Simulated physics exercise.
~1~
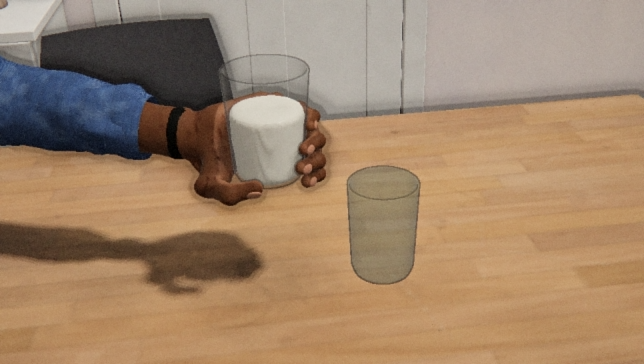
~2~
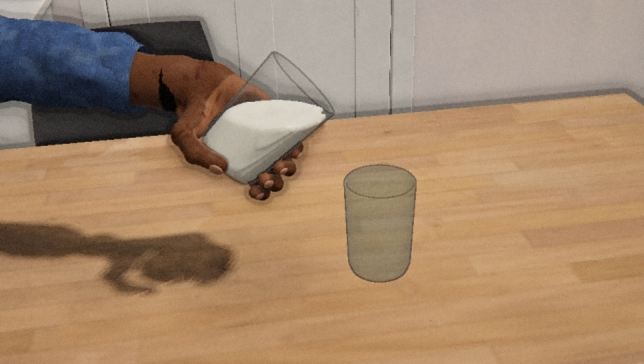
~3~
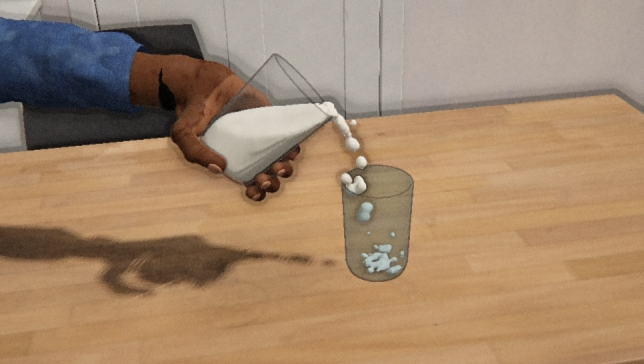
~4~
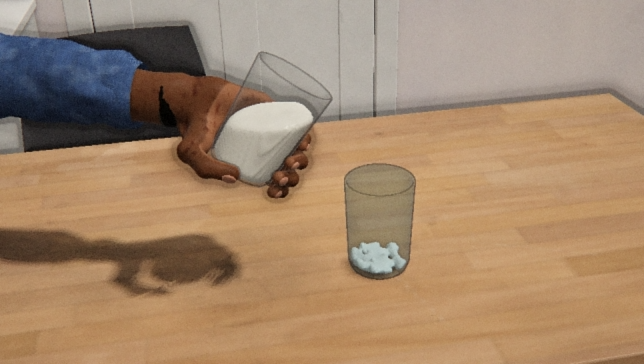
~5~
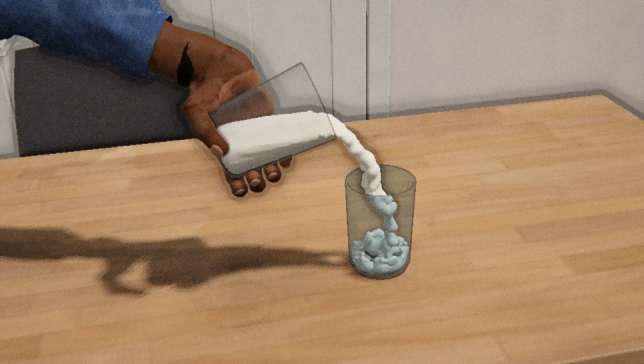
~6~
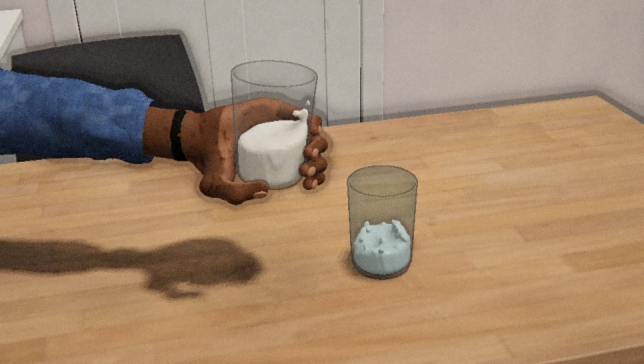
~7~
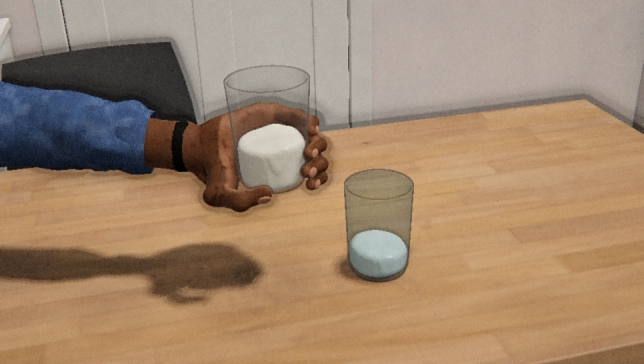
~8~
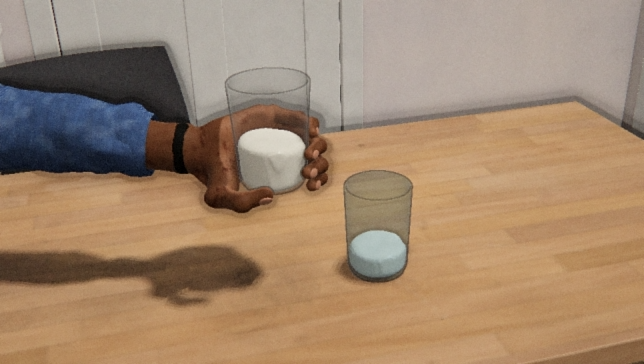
A hand pours milk from a glass into a tumbler twice, leaving both partly filled.
